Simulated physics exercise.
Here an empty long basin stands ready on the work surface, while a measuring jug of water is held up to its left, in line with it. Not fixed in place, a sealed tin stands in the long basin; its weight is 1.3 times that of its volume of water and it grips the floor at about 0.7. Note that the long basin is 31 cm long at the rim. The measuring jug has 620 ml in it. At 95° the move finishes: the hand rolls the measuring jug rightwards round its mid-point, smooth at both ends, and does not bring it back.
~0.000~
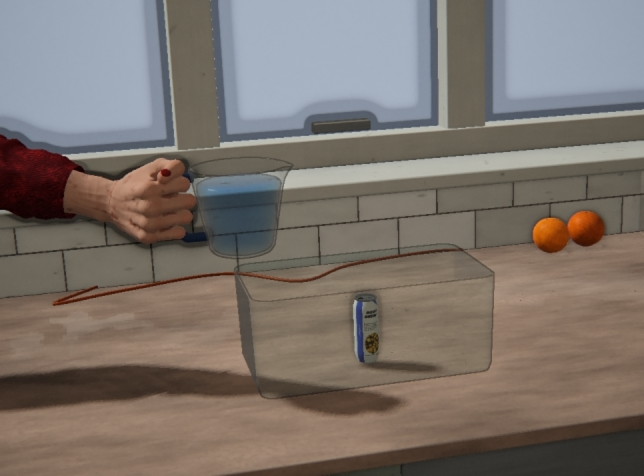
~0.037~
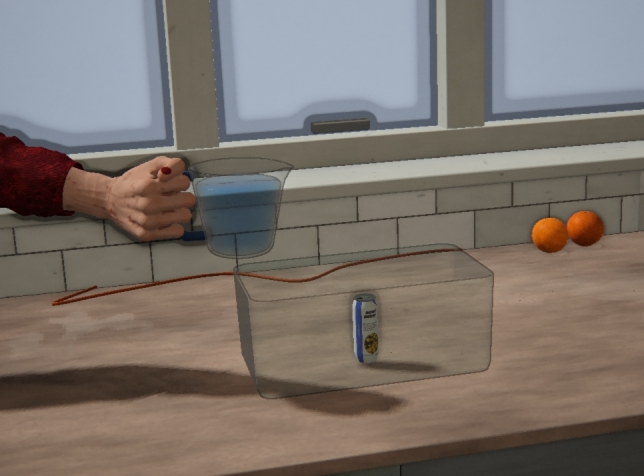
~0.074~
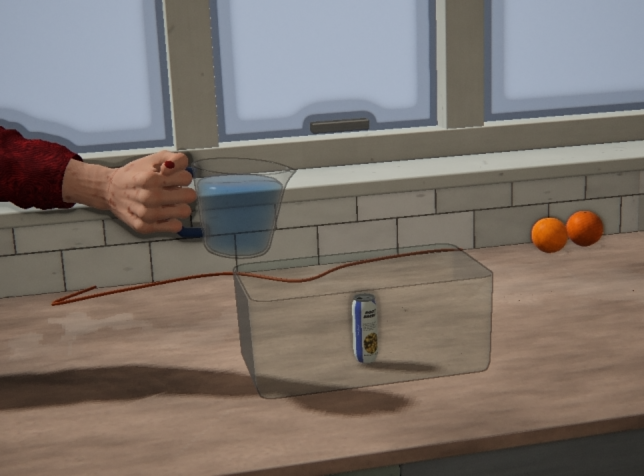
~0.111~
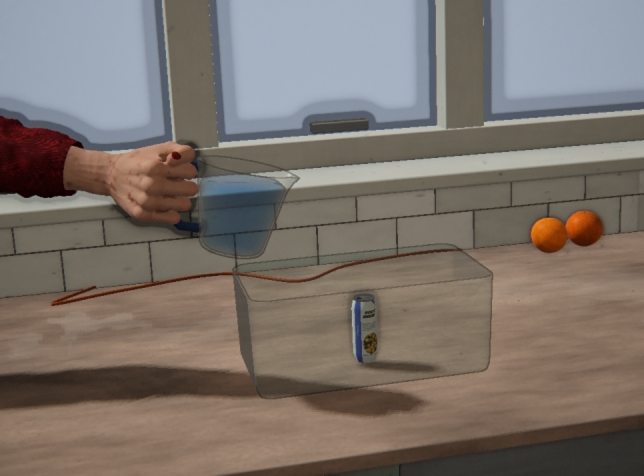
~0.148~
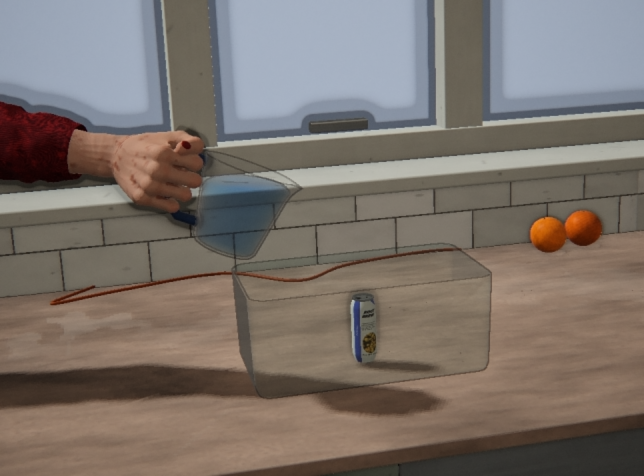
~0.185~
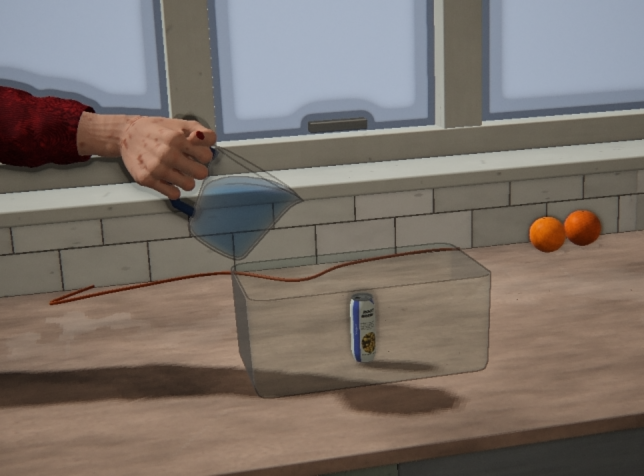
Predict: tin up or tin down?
It gets tipped over.
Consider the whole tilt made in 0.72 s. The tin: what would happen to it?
In that case the tin stays vertical.
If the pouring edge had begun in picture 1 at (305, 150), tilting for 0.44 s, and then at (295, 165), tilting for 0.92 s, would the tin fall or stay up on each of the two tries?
The tin overturns the first time and stays vertical the second time.
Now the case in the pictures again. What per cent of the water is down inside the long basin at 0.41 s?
I'd estimate some 34 percent of the liquid.
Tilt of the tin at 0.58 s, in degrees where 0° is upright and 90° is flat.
I'd say it's tipped close to 10 degrees.
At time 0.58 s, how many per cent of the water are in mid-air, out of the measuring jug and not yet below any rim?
Around 8 percent of the liquid.
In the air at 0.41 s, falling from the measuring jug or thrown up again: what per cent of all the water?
Near 20 per cent at that time.
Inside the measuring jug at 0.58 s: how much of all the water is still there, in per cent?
12 %.
After 0.41 s the tilt is 93° and 45 per cent is still to pour; the tin stands where it began.
After 0.58 s the tilt is 95° and 12 per cent is still to pour; the tin leans 10°.
After 0.76 s the tilt is 95° and 2 per cent is still to pour; the tin leans 42°.
After 0.95 s the tilt is 95° and 0 per cent is still to pour; the tin lies on its side.
In the end the tin lies on its side.
